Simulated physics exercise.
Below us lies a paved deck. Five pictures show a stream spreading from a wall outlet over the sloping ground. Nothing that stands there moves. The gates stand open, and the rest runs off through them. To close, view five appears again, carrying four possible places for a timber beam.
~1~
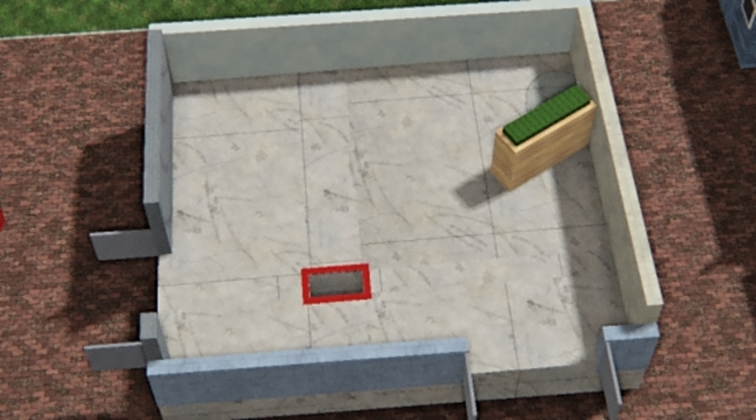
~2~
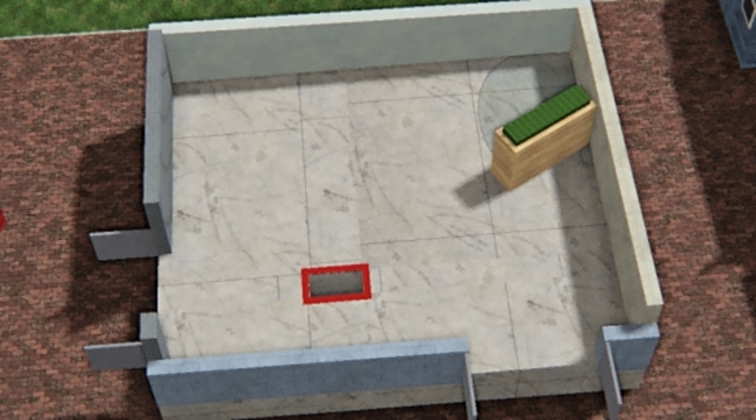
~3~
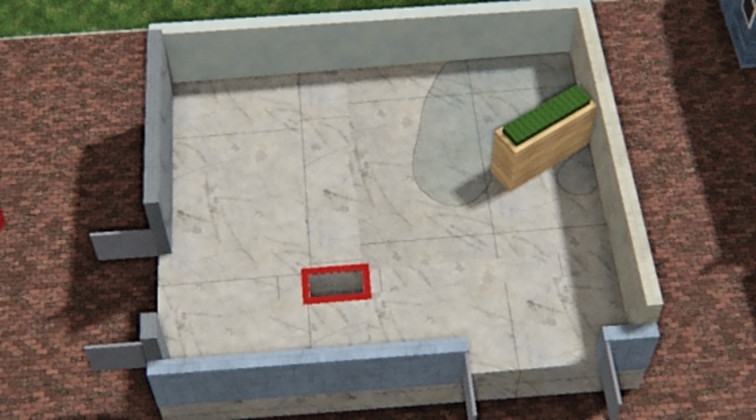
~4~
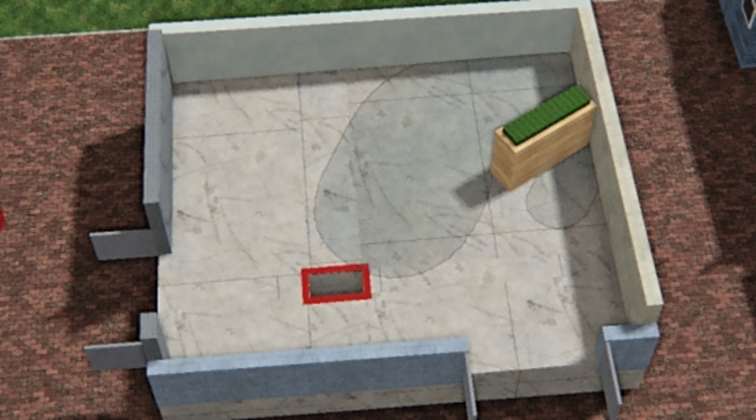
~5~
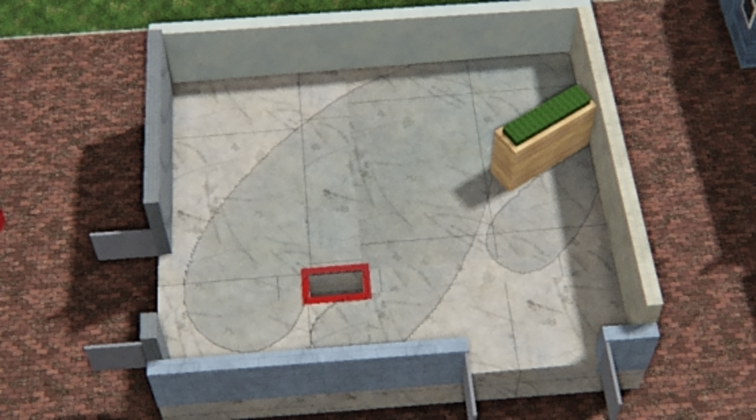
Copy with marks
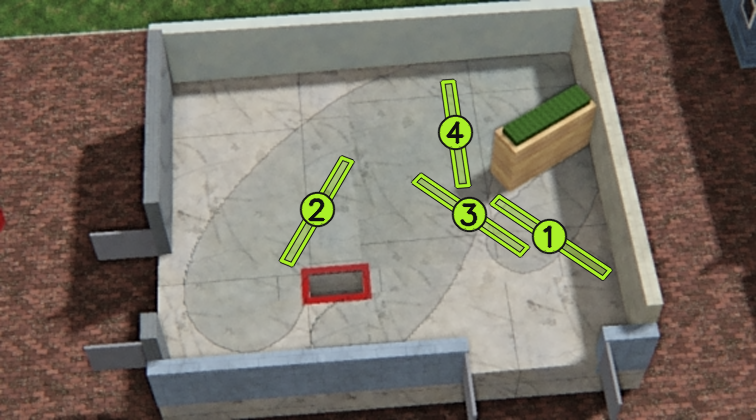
A pale marble-patterned paved deck, enclosed by low walls and bordered by dark red brick paving, is seen from high above by a still camera. A red-rimmed drain pit sits left of centre toward the near side, a wooden planter box topped with green stands at the right, and gates stand open at left and front. Thin water emerges around the planter, spreads down and leftward across the slabs, and reaches the pit.
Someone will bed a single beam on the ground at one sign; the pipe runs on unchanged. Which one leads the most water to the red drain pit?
2 beats the others.
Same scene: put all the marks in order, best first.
Best to worst: 2, 1, 3, 4.
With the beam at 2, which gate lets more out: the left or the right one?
More leaves on the left.
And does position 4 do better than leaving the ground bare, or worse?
Position 4 is worse.
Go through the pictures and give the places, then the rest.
Outfall partly hidden; red drain pit at (336, 284); open gate at (172, 306); open gate at (530, 355); water covers 2 % of the ground and shows as far out as (533, 86); red drain pit still dry.
Water covers 8 % of the ground and shows as far out as (483, 125); red drain pit still dry.
Water covers 16 % of the ground and shows as far out as (426, 183); red drain pit still dry.
Water covers 31 % of the ground and shows as far out as (353, 264); red drain pit still dry.
Water covers 51 % of the ground and shows as far out as (191, 306); red drain pit taking water.
On the marked copy, 1 from (495, 200) to (606, 274); 2 from (286, 262) to (346, 159); 3 from (417, 178) to (523, 251); 4 from (463, 185) to (448, 81).
With 1, about 31 % of the stream runs into the red drain pit, about 69 % out by the gates.
With 2, about 52 % of the stream runs into the red drain pit, about 47 % out by the gates.
With 3, about 12 % of the stream runs into the red drain pit, about 88 % out by the gates.
With 4, about 7 % of the stream runs into the red drain pit, about 92 % out by the gates.
